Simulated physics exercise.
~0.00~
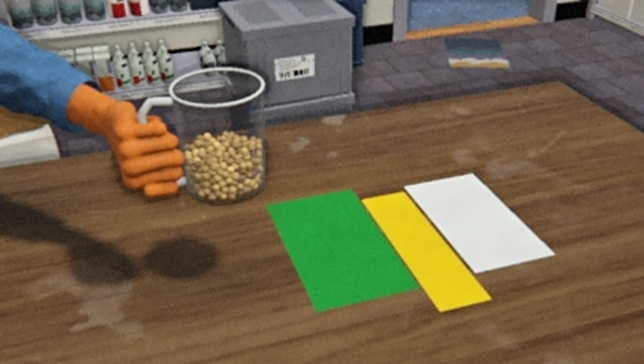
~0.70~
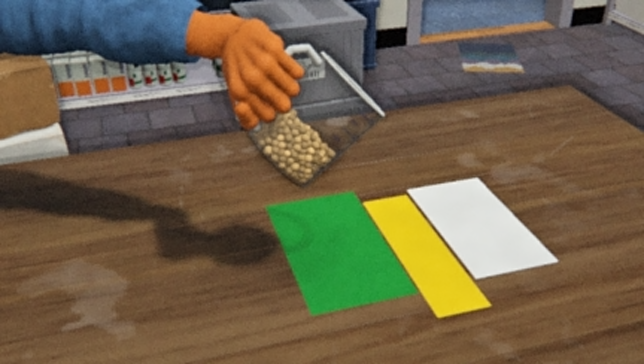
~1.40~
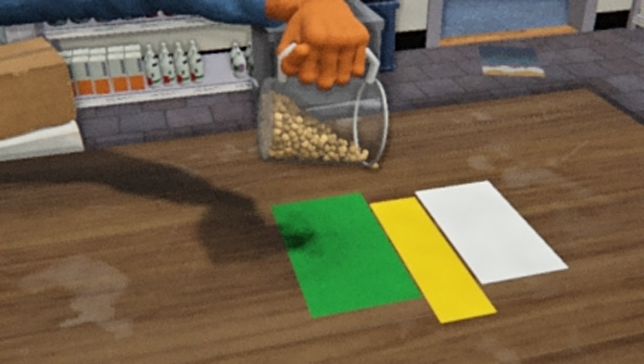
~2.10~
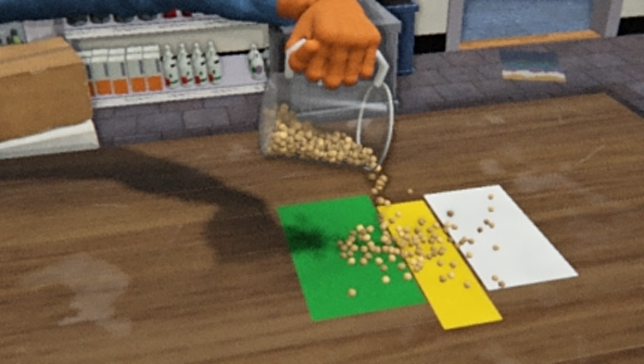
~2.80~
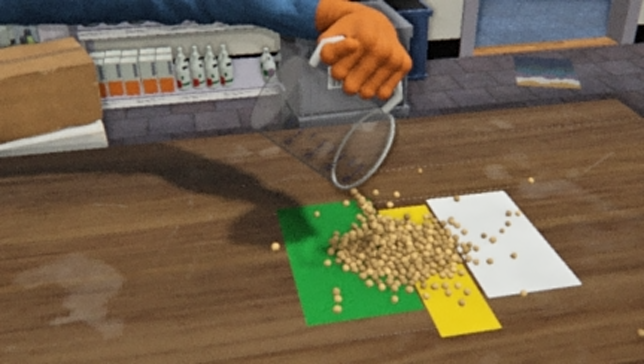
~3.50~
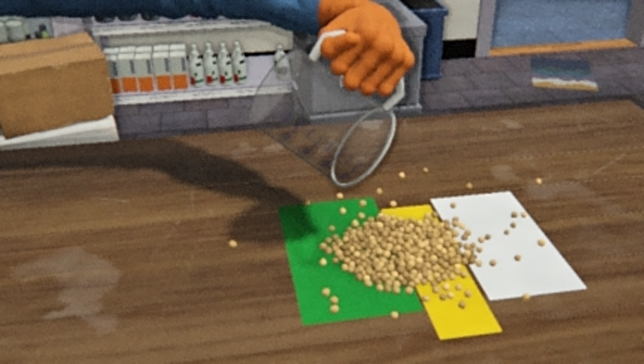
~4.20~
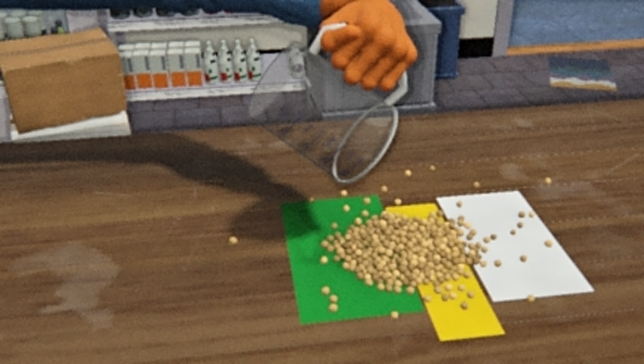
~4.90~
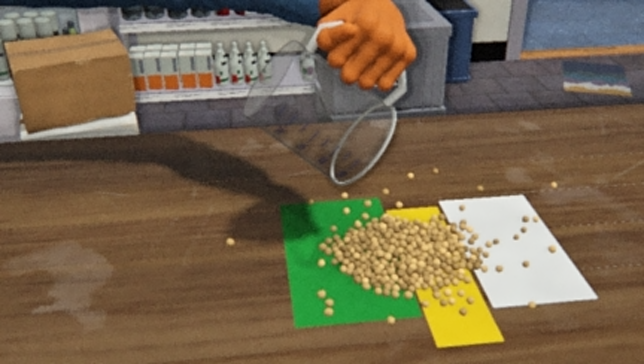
A hand in an orange glove, with a blue sleeve, grips a clear jug of dried chickpeas over a brown wooden table, seen from above at an angle in a shop-like room with shelves and a grey bin behind. Green, yellow and white mats lie side by side from left to right. The hand lifts the jug rightward and tips it onto its side above the mats. Chickpeas spill out, scattering across all three, then pour faster as the jug tilts further down. The emptied jug stays held there, with most chickpeas heaped on green and yellow, and a few on white and the bare table.
